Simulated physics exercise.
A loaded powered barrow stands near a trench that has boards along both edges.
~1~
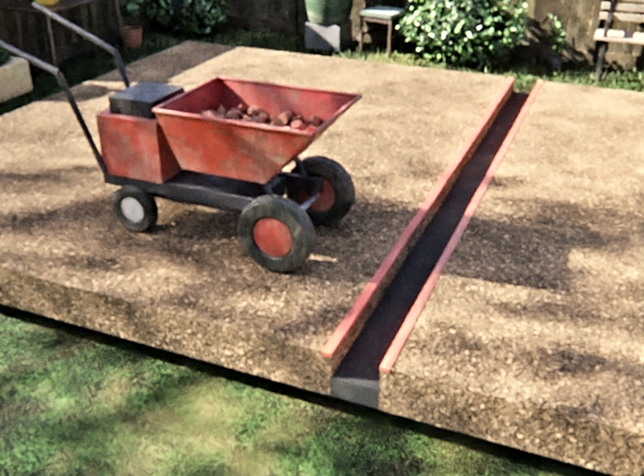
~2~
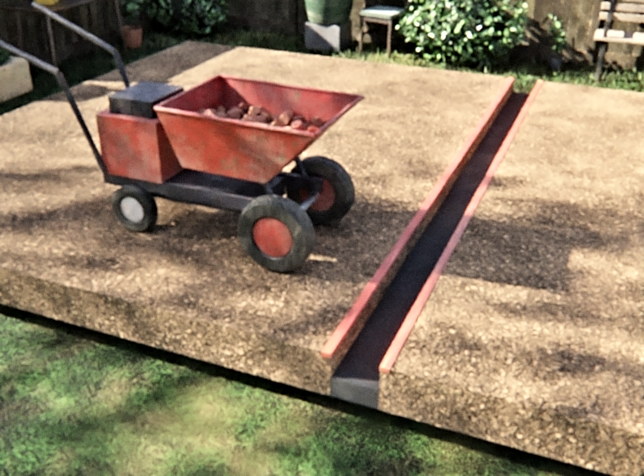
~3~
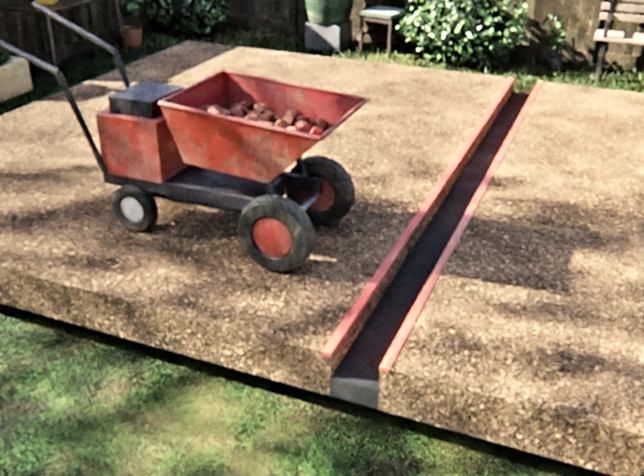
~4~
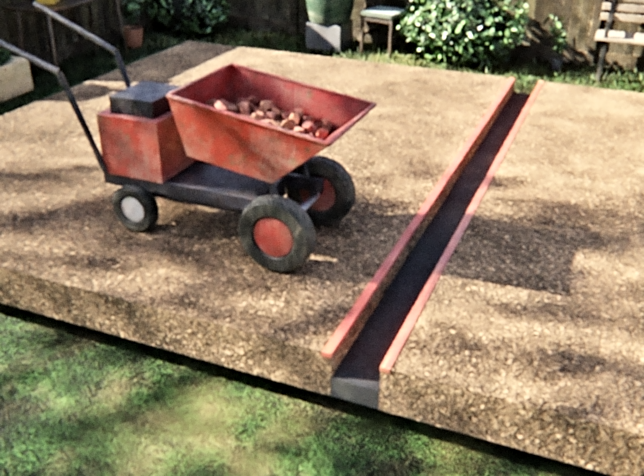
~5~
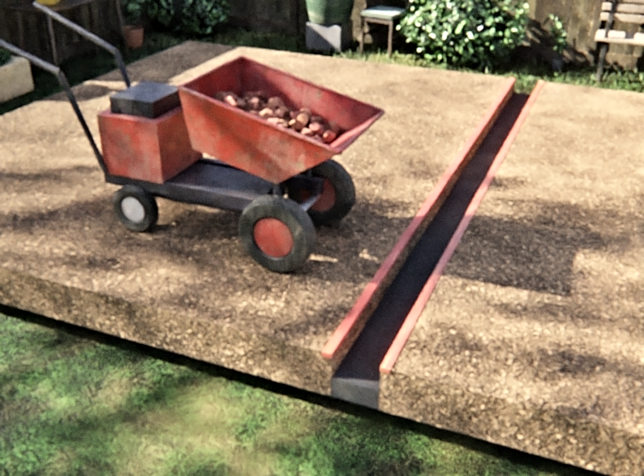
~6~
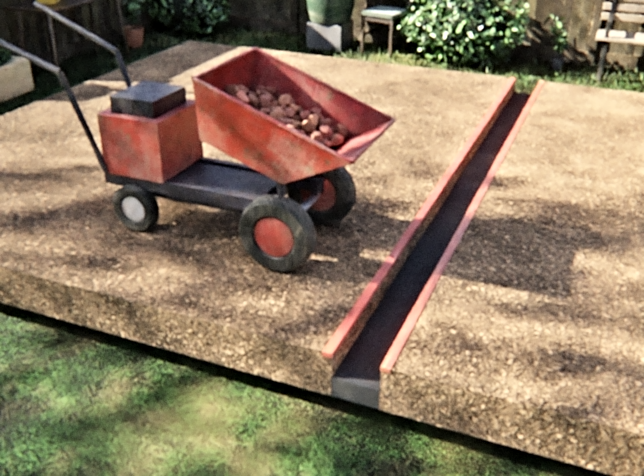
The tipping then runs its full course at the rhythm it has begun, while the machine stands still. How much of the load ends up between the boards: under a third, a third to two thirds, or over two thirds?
A third to two thirds.
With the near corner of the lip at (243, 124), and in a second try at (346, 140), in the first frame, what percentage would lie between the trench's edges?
Okay, so the first one ends at 40 % and the second at 0 %.
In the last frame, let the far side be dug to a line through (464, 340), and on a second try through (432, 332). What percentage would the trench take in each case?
In order: Some 100 per cent, then some 90 per cent.
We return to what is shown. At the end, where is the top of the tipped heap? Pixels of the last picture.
Top at rest: Roughly (450, 261).
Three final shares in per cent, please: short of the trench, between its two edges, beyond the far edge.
Shares in per cent - short: 0, between: 55, beyond: 35.
Shortly afterwards, skip tipped steeply; the whole lot in the skip.
Next, skip tipped right over; the bulk in the skip; a little in or heaped over the trench; a little beyond it; only a few falling.
Some moments later, skip tipped right over; a little in the skip; near half in or heaped over the trench; near a third beyond it.
In the end, skip tipped right over; a little in the skip; near half in or heaped over the trench; near a third beyond it.
